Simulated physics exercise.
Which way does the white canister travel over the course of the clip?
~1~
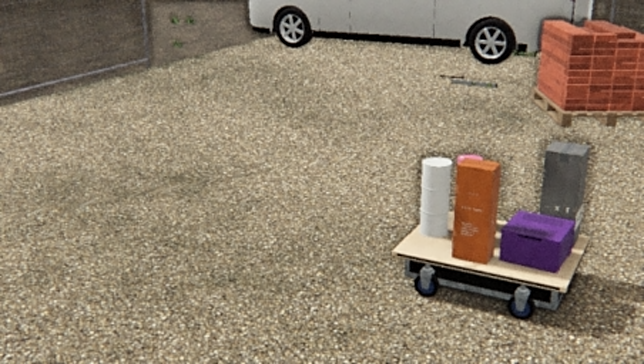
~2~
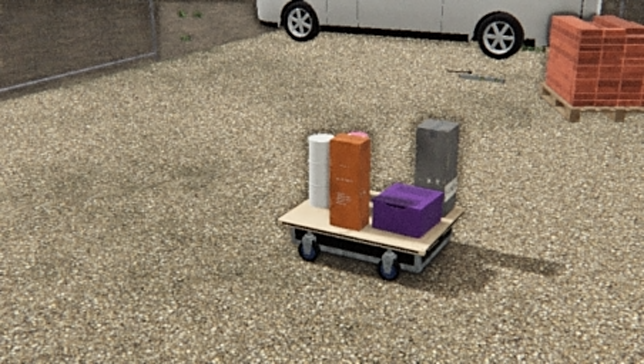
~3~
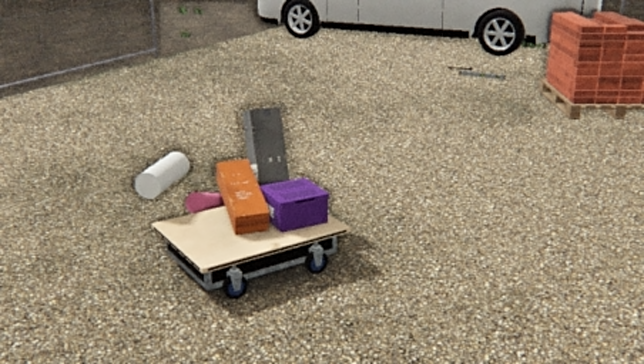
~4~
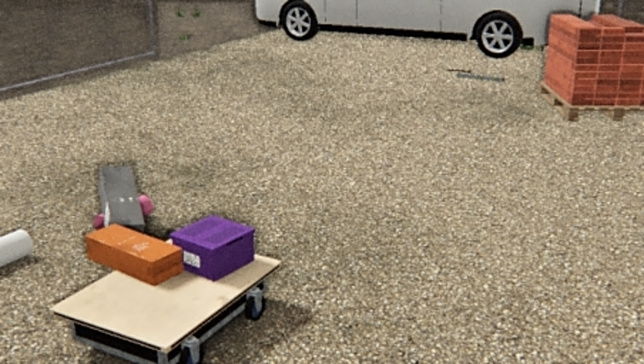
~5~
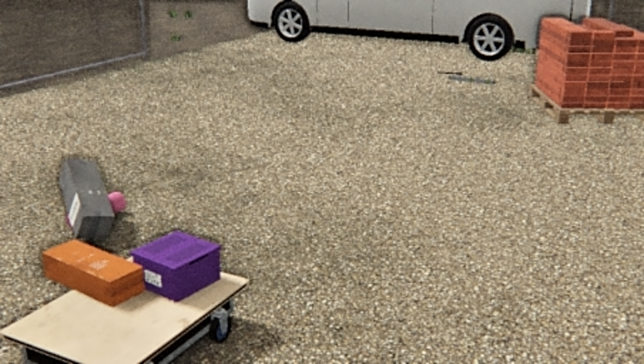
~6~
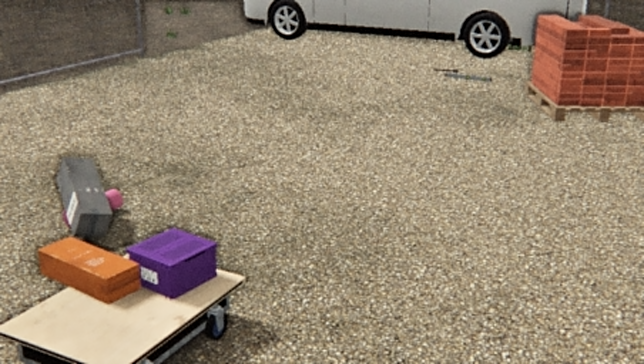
The white canister moves to the left, first riding upright on the cart and then lying on its side on the gravel.
